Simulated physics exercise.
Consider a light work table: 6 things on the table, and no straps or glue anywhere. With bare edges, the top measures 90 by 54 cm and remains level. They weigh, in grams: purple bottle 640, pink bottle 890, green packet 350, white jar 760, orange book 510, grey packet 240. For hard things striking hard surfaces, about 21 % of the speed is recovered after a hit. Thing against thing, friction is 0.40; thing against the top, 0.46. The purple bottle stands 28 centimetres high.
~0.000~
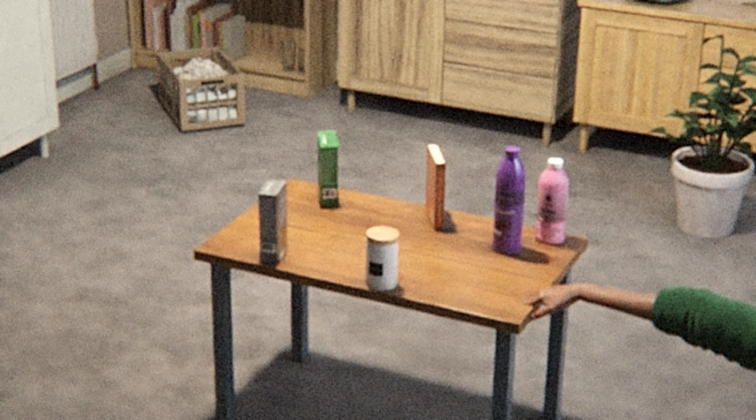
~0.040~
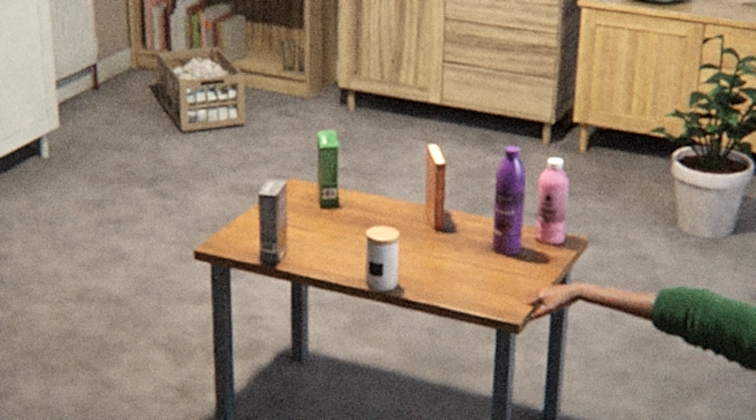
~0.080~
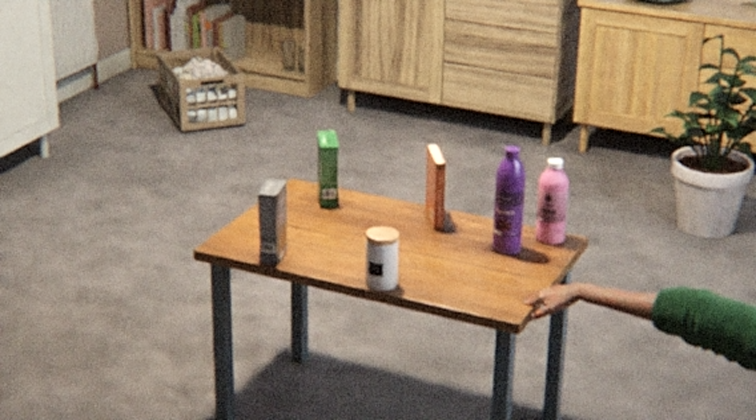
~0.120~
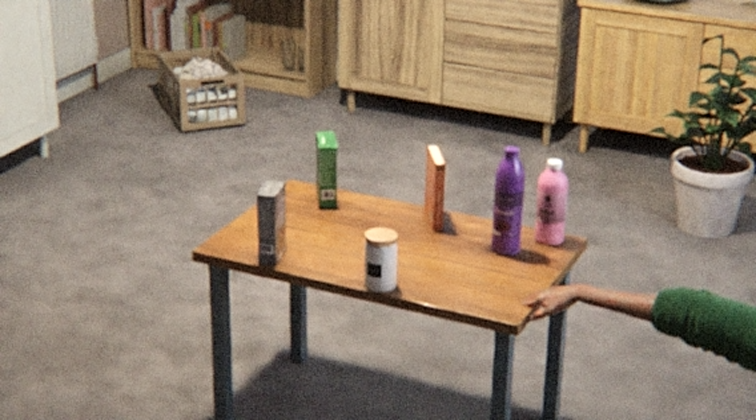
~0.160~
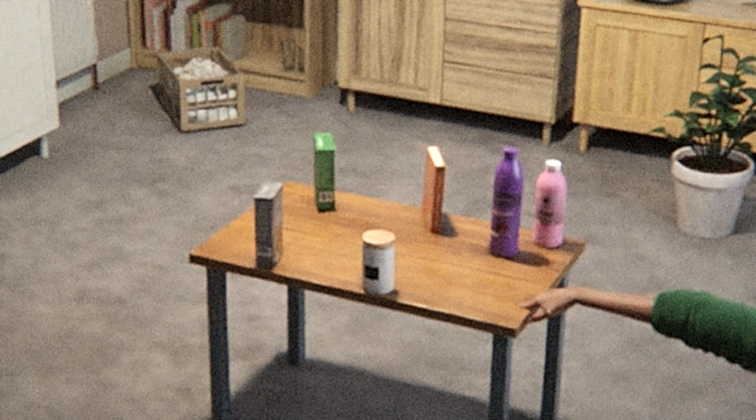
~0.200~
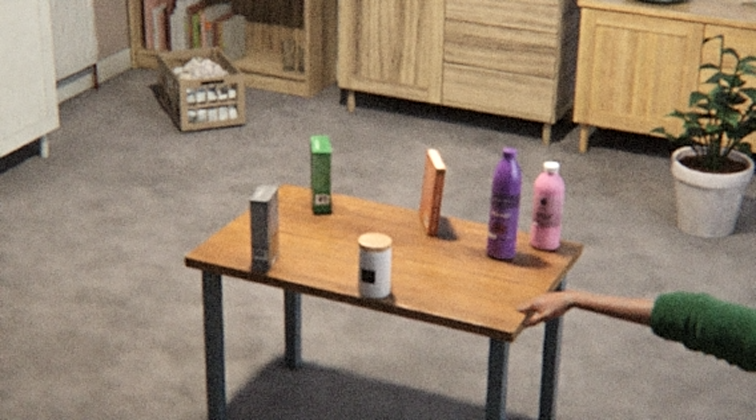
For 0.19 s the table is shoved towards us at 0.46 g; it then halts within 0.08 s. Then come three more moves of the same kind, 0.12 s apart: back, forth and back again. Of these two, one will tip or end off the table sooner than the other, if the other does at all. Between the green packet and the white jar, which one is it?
I would say the latter of the pair.
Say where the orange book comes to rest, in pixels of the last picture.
Near (467, 220).
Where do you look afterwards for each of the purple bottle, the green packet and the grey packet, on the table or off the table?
Purple bottle: Stays in bounds; green packet: Stays in bounds; grey packet: Goes out of bounds.
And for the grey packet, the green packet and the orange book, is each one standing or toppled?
Outcome noted - the grey packet ends up fallen, the green packet survives without falling, the orange book ends up fallen.
After 0.60 s, table along by 6 cm; white jar and grey packet now off the table; green packet moved 5 cm near (309, 182); pink bottle on its side.
After 0.80 s, green packet 3° off upright near (328, 169); purple bottle on its side; pink bottle on its side.
After 1.30 s, table along by 10 cm; green packet 15° off upright near (315, 185); purple bottle on its side; pink bottle on its side.
In the end (3.5 s), off the table, white jar and grey packet; toppled on the table, purple bottle, pink bottle and orange book; green packet under 5 cm from the start. At the end, from the last picture's camera, green packet near (325, 169). Green packet was never lost; white jar went at 0.42 s.
